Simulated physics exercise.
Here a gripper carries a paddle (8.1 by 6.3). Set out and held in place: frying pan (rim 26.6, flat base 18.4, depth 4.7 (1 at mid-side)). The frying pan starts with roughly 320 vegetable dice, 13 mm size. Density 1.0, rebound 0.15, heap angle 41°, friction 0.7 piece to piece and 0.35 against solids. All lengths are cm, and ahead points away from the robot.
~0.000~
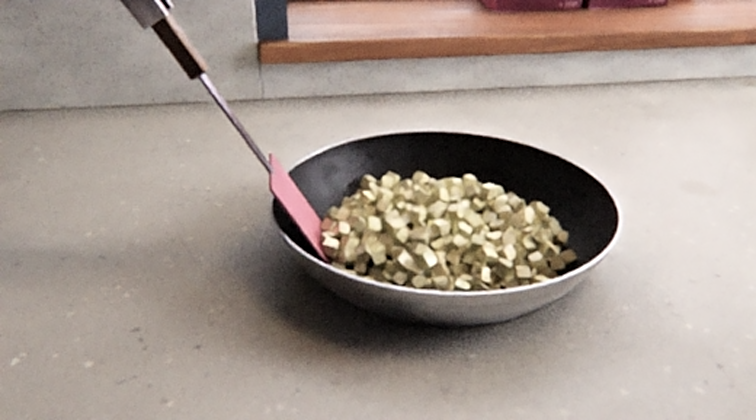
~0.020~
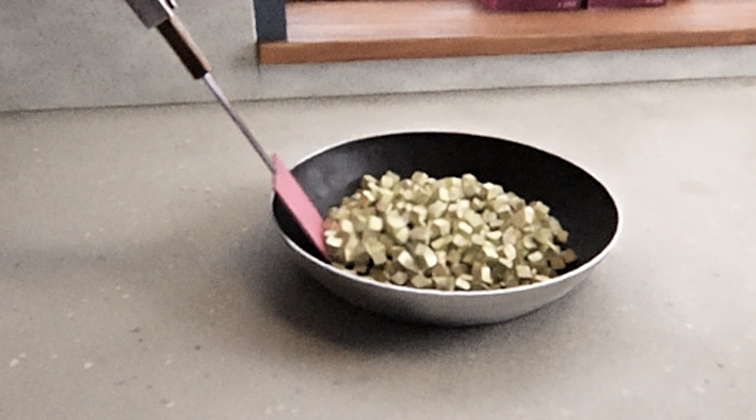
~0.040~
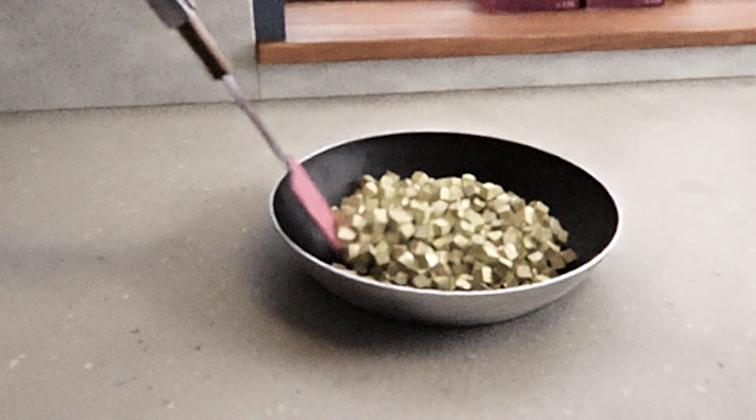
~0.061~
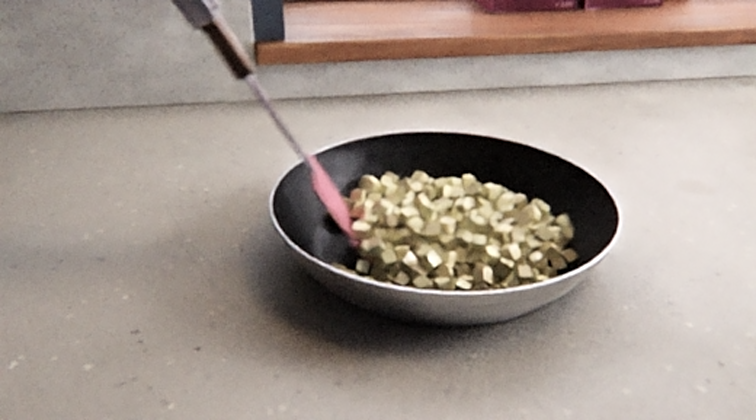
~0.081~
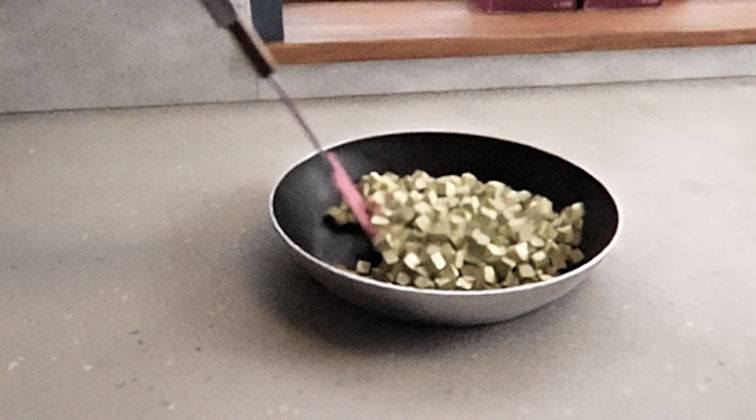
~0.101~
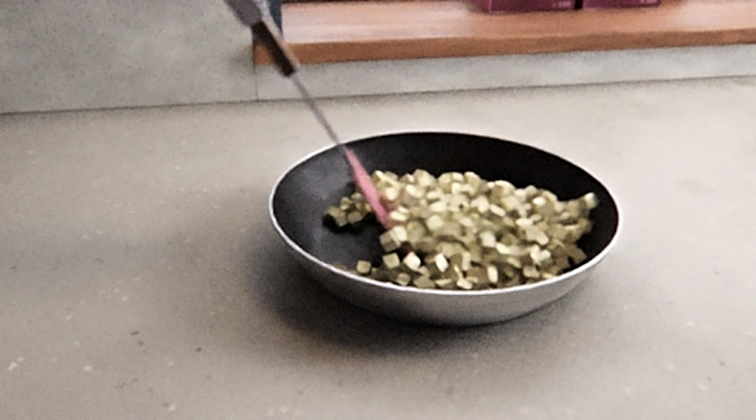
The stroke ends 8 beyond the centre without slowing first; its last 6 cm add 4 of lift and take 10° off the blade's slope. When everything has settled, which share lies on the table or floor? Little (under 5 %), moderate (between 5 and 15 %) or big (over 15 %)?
A moderate share, between 5 and 15 %, ends on the table or floor.
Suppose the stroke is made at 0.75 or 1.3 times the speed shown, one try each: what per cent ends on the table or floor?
About 5 and 15 per cent.
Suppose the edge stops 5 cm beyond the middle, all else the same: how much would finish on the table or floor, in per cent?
In that case some 0 per cent.
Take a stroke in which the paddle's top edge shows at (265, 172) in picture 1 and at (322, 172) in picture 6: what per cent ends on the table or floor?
Some 0 per cent.
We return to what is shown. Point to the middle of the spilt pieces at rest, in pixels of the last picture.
Around (655, 211).
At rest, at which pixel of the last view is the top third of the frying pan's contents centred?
Around (551, 210).
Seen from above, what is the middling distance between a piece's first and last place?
Roughly 3 cm.
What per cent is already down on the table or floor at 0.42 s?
About 6 per cent.
By 0.15 s, sloping 61°, highest piece 6 above the table; 322 in the frying pan.
By 0.20 s, sloping 57°, highest piece 7 above the table; 321 in the frying pan, 1 on the blade or in flight.
By 0.42 s, sloping 51°, highest piece 7 above the table; 292 in the frying pan, 22 on the table or floor, 8 on the blade or in flight.
By 1.47 s, sloping 51°, highest piece 6 above the table; 292 in the frying pan, 30 on the table or floor.
Final count, 292 in the frying pan, 30 on the table or floor. That is 9 % on the table or floor.
